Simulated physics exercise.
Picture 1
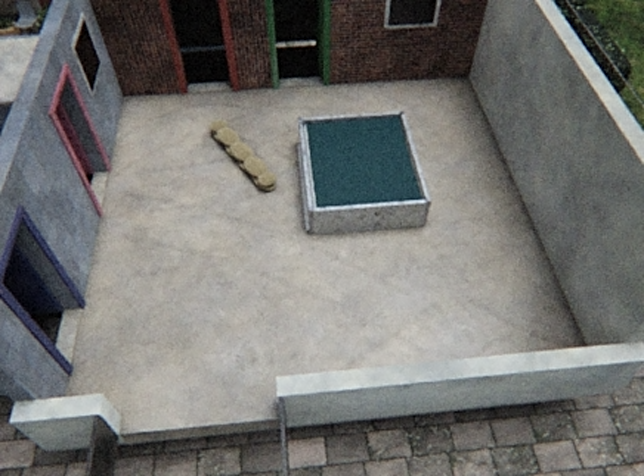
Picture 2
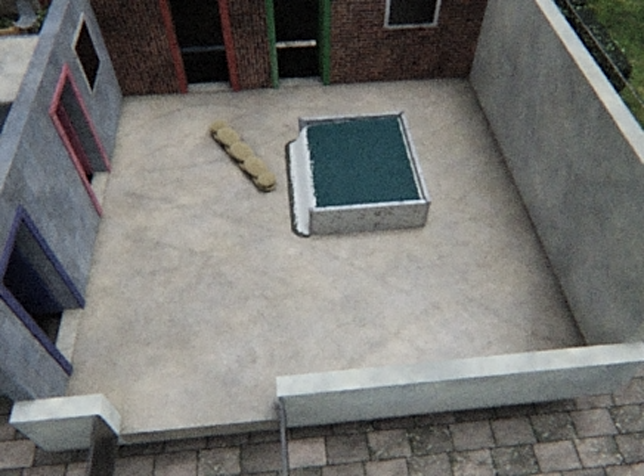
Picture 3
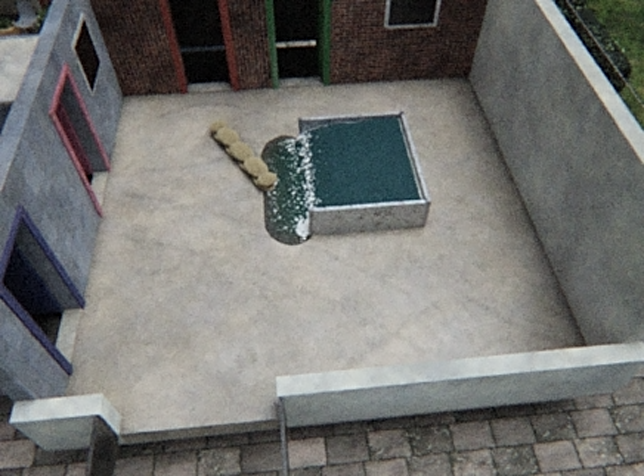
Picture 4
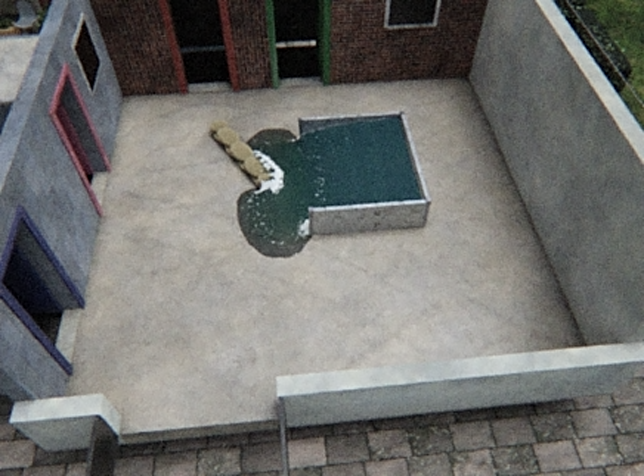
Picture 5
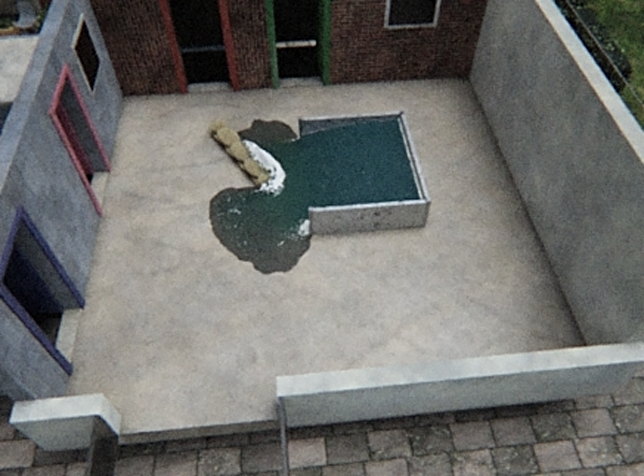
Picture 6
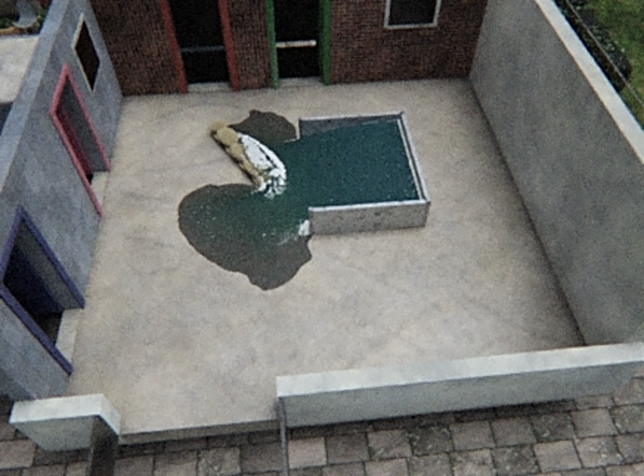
In this clip, an open tank of dark green water in an enclosed yard gives way on its left side, and water pours out, foams against a short row of sandbags, and spreads around both ends across the pale ground.
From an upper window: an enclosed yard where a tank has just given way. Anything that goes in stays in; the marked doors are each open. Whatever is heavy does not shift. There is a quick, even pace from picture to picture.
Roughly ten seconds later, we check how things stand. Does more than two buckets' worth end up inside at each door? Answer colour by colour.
The red door will be over the cap; the blue door will be over the cap; the pink door will be over the cap; the green door will be over the cap.
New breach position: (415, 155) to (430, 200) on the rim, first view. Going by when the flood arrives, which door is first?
I'd pick the green one.
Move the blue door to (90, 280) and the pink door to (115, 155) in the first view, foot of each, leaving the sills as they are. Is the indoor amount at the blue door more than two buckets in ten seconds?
Note - blue: Comes out above.
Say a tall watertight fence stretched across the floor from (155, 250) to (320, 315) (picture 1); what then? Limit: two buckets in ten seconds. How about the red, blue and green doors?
Here's what you'd see: Red gets past it, blue doesn't get there, and green gets past it.
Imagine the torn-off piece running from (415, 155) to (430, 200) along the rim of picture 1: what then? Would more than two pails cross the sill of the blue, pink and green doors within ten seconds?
The blue door stays within the limit, the pink door stays within the limit, and the green door stays within the limit.
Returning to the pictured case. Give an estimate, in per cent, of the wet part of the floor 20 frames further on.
About 50 per cent.
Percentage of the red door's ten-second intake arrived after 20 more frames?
My estimate is close to 80 per cent.
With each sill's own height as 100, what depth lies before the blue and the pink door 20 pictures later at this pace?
I'd say around 210 and 230 in a hundred.
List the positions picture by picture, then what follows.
The first picture shows the open tank at (360, 161) is whole and still.
In the second picture, the front is at (294, 144), out from the gap at (308, 178).
In the third picture, the front is at (280, 140), out from the gap at (308, 180).
In the fourth picture, water pours out at (308, 180) and has run to (267, 135).
In the fifth picture, the front is at (241, 136), out from the gap at (308, 181).
In the sixth picture, the front is at (186, 227), out from the gap at (308, 181).
A moment on, water covers 25 % of the floor; the red door wet at the sill, nothing in, the blue door not reached, the pink door wet at the sill, nothing in, the green door not reached.
Next, water covers 35 % of the floor; the red door over two buckets in, the blue door wet at the sill, nothing in, the pink door under two buckets in, the green door wet at the sill, nothing in.
Then, water covers 50 % of the floor; the red door far over two buckets in, the blue door over two buckets in, the pink door over two buckets in, the green door under two buckets in.
Later, water covers 60 % of the floor; the red door far over two buckets in, the blue door over two buckets in, the pink door over two buckets in, the green door over two buckets in.
In the end, water covers 85 % of the floor; the red door far over two buckets in, the blue door over two buckets in, the pink door over two buckets in, the green door over two buckets in.
